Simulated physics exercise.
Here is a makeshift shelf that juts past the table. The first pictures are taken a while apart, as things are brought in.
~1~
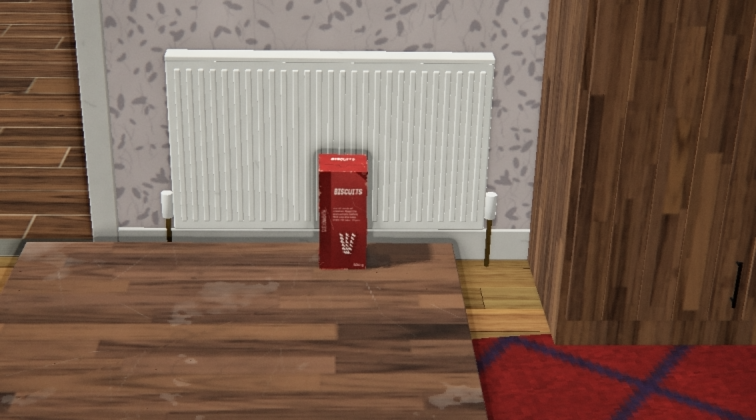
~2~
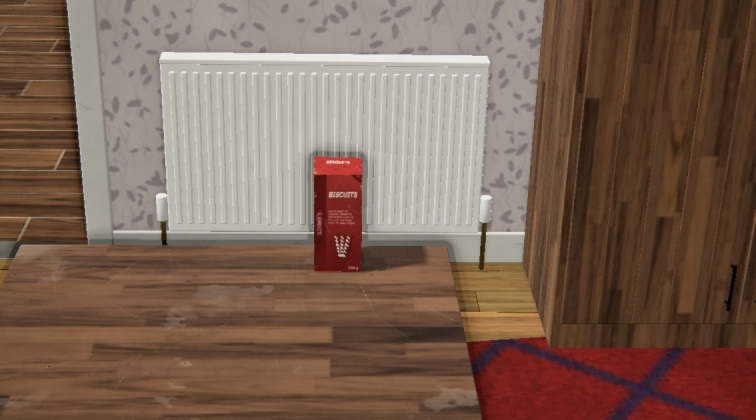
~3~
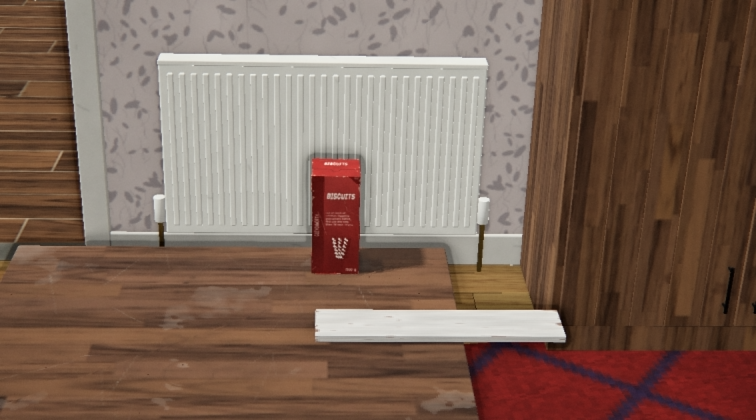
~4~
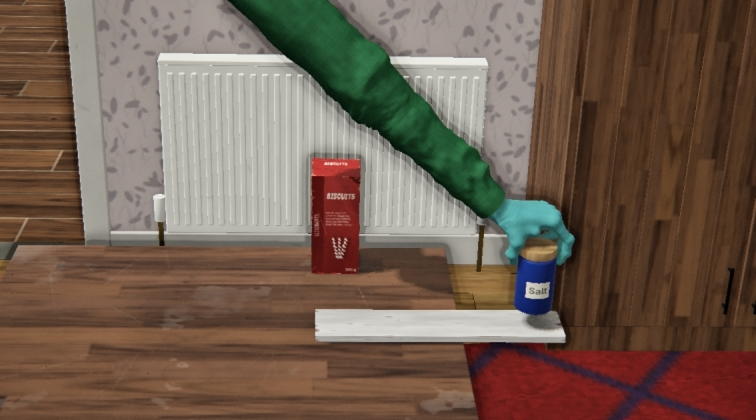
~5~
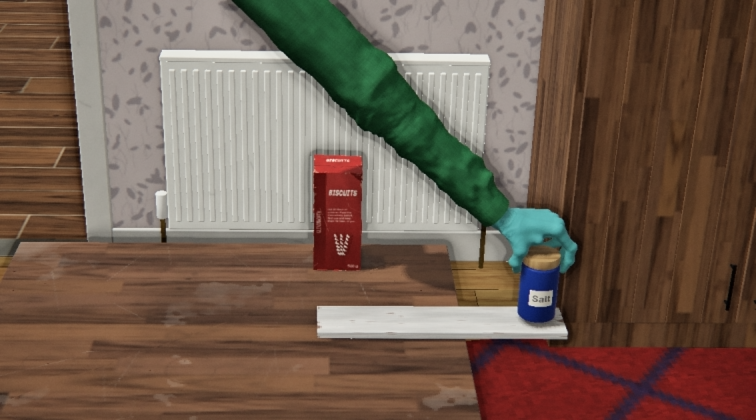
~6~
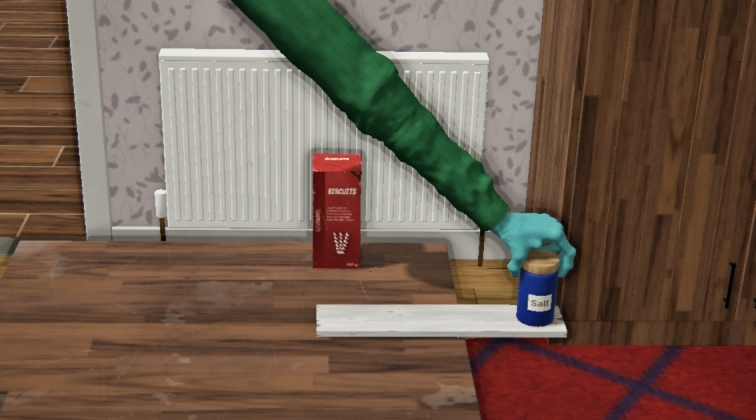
The video shows a red carton on a wooden table before a white radiator; a white board appears across the table's right edge, then a gloved hand in a green sleeve lowers a blue salt jar onto its right end.
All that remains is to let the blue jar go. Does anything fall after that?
The board tips off the edge.
Then, 0.50 s past the last view, blue jar now down on the floor or falling; white board rocked 55° from its first pose.
Then, 0.70 s past the last view, white board now down on the floor or falling.
Then, 0.80 s past the last view, things are still on the move.
Then, 1.00 s past the last view, as before.
Finally, down on the floor or falling, blue jar and white board; red carton still in place. The board goes over.
